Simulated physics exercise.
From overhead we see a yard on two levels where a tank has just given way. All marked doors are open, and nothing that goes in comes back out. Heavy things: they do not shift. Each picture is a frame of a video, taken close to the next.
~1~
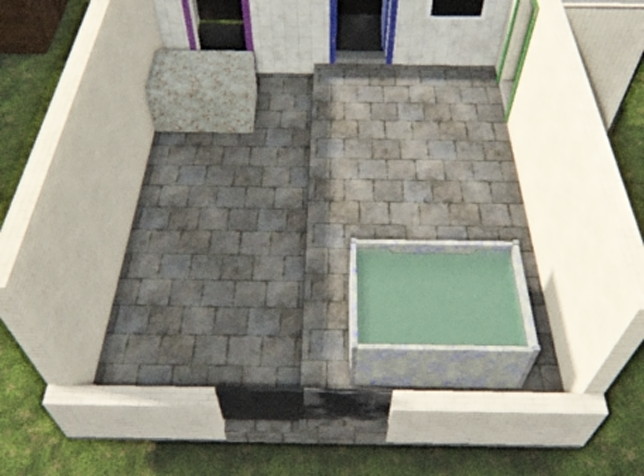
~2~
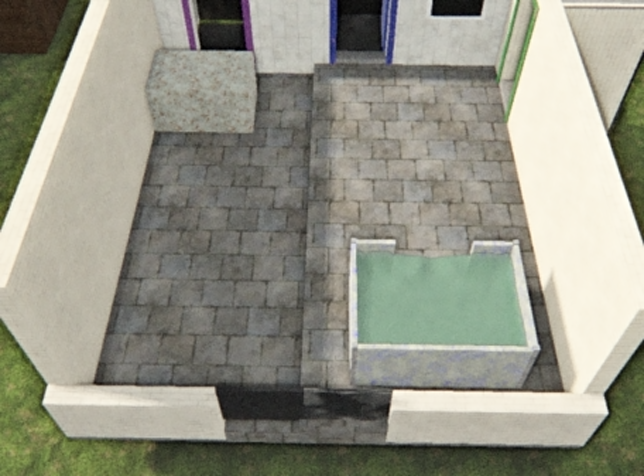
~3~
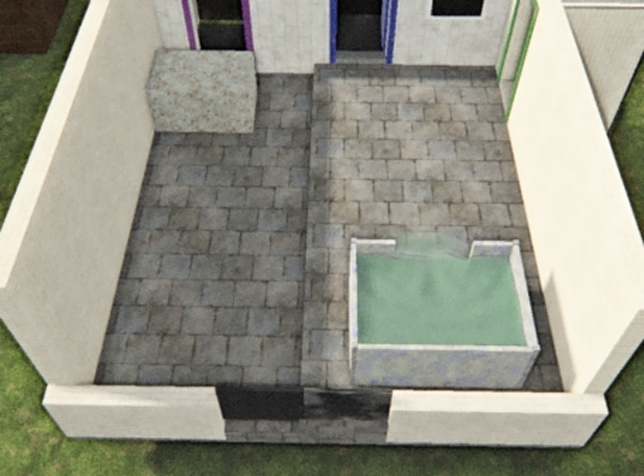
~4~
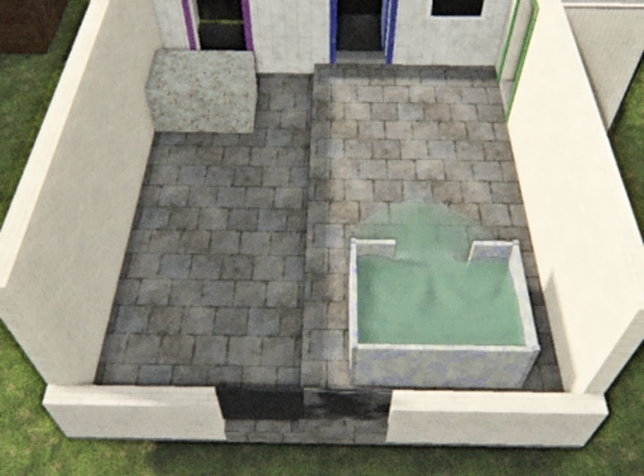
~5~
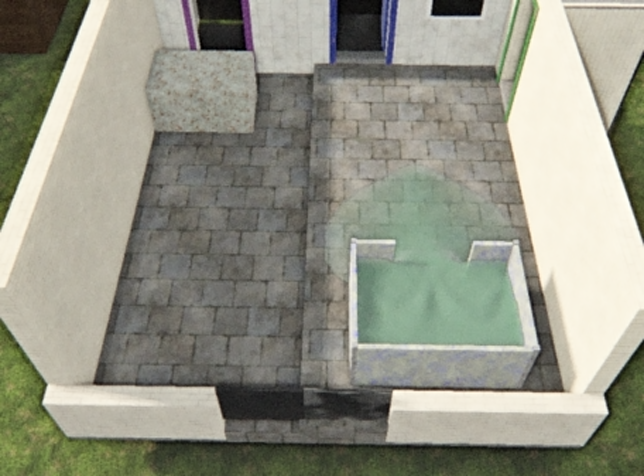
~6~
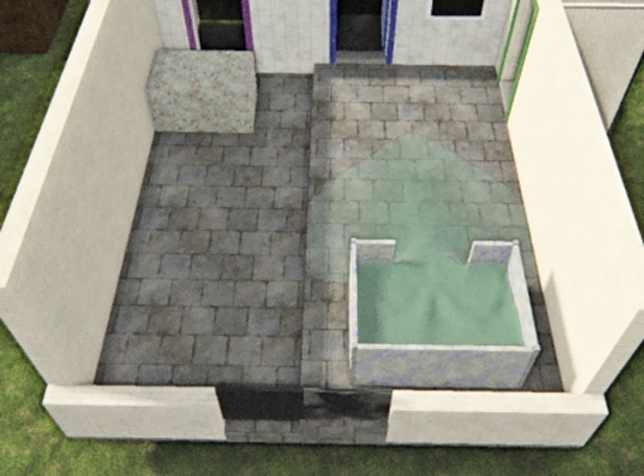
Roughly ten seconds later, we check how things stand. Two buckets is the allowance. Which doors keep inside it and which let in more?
One by one: The blue door ends up above the line, the green door ends up above the line, the purple door ends up above the line.
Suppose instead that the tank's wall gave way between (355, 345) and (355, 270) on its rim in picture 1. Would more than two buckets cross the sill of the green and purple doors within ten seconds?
Well, the green door comes up short, but the purple door crosses the threshold.
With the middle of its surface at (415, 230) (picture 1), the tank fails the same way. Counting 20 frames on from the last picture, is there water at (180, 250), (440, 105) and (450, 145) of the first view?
First spot stays unwetted, second spot gets drenched, third spot gets drenched.
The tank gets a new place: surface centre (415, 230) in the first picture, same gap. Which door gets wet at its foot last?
That would be the purple-painted one, I think.
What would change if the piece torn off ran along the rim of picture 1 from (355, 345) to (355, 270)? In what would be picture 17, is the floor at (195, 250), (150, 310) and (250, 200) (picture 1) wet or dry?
Point by point: Soaked; soaked; unwetted.
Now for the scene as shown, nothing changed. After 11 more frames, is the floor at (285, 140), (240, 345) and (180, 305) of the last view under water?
First spot soaked, second not wet, third not wet.
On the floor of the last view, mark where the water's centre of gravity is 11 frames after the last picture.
It's close to (415, 227).
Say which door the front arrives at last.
It's the door marked purple.
A moment on, water covers 45 % of the floor; the blue door wet at the sill, nothing in, the green door wet at the sill, nothing in, the purple door not reached.
Next, water covers 55 % of the floor; the blue door over two buckets in, the green door wet at the sill, nothing in, the purple door not reached.
Then, water covers 60 % of the floor; the blue door far over two buckets in, the green door over two buckets in, the purple door under two buckets in.
Later, water covers 70 % of the floor; the blue door far over two buckets in, the green door over two buckets in, the purple door over two buckets in.
In the end, water covers 90 % of the floor; the blue door far over two buckets in, the green door over two buckets in, the purple door far over two buckets in.
